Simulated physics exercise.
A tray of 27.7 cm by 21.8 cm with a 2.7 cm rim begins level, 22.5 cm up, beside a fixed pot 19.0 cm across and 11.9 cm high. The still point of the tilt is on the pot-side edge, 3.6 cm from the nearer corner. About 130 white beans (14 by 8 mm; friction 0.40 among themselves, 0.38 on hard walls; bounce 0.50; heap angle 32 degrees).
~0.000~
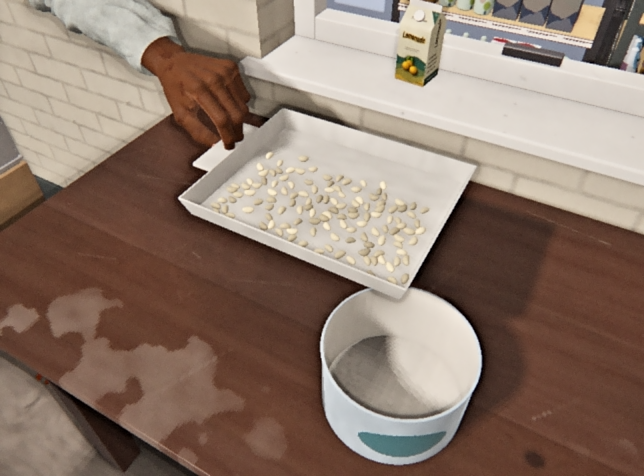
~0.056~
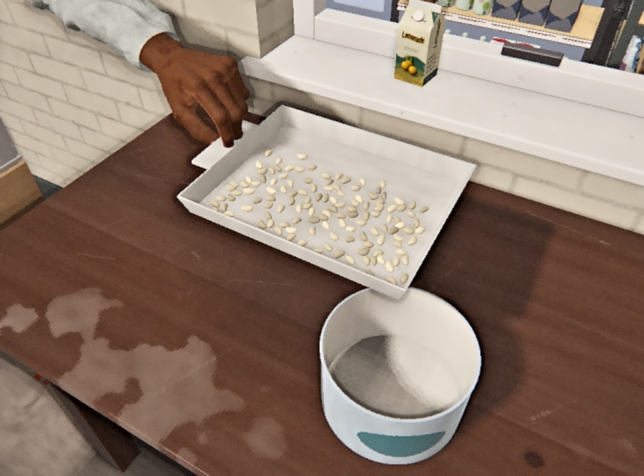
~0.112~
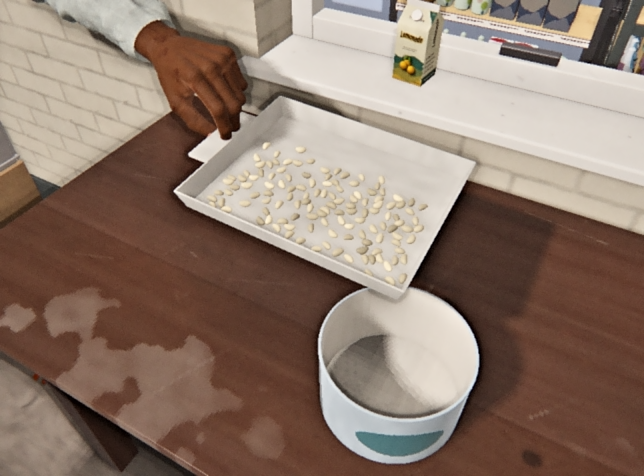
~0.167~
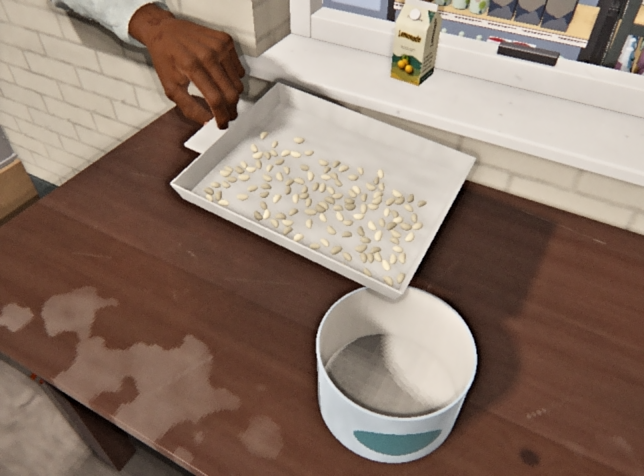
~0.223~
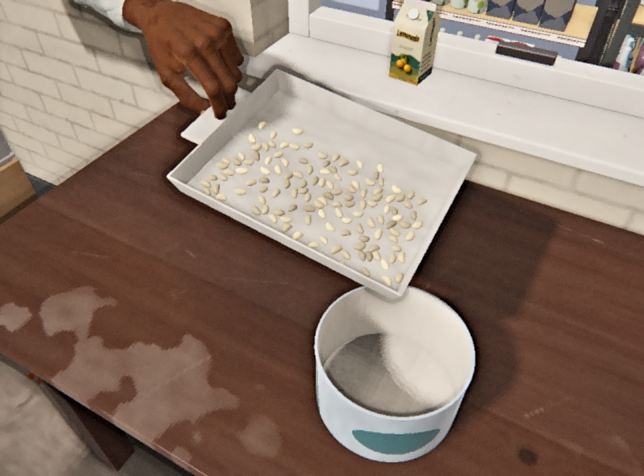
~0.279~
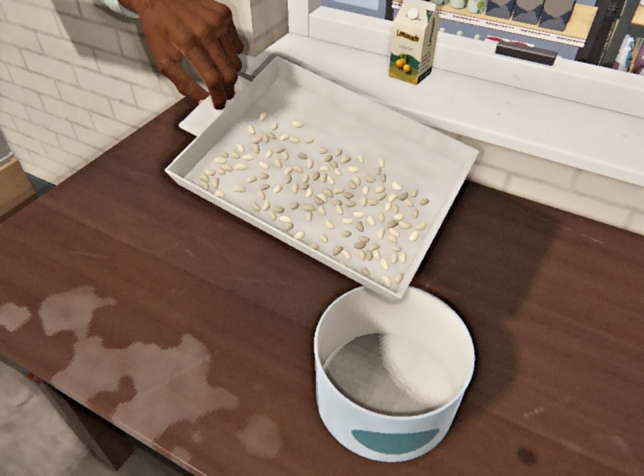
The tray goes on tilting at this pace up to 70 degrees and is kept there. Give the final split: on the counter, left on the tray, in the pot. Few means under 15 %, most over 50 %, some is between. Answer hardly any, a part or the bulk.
On the counter: Hardly any; left on the tray: A part; in the pot: The bulk.
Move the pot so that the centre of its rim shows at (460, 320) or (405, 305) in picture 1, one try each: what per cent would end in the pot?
Some 5 and 5 per cent.
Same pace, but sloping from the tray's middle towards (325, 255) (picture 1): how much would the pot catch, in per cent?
Some 25 per cent.
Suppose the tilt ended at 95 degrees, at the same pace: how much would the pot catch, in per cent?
Then about 100 per cent.
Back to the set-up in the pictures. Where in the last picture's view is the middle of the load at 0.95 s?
At about (383, 264).
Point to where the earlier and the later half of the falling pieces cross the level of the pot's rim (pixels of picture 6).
At about (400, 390), then at (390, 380).
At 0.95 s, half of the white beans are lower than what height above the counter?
Some 26 cm.
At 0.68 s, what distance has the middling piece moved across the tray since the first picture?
Roughly 6 cm.
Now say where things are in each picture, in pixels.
The first picture shows tray tilt 0 degrees, front corners at (188, 196) and (401, 282); middle of the pieces at (328, 215); pot at (400, 346).
The second picture shows tray tilt 1 degrees, front corners at (187, 195) and (401, 282); middle of the pieces at (327, 214).
The third picture shows tray tilt 3 degrees, front corners at (184, 189) and (400, 283), lowest corner right front; middle of the pieces at (326, 210).
The fourth picture shows tray tilt 7 degrees, front corners at (180, 182) and (398, 285), lowest corner right front; middle of the pieces at (324, 205).
The fifth picture shows tray tilt 11 degrees, front corners at (177, 175) and (397, 286), lowest corner right front; middle of the pieces at (323, 201).
The sixth picture shows tray tilt 15 degrees, front corners at (175, 169) and (397, 288), lowest corner right front; middle of the pieces at (323, 197); pot at (394, 344). Its pace works out near 65 degrees a second.
After 0.68 s, tilt 41 degrees; the tray holds 100 %, the pot 0 %.
Then, at 0.95 s, tilt 59 degrees; the tray holds 100 %, the pot 0 %.
Then, at 1.32 s, tilt 70 degrees; the tray holds 75 %, the pot 20 %.
In the end, at 3.2 s, counter 0 %, tray 35 %, pot 65 %.
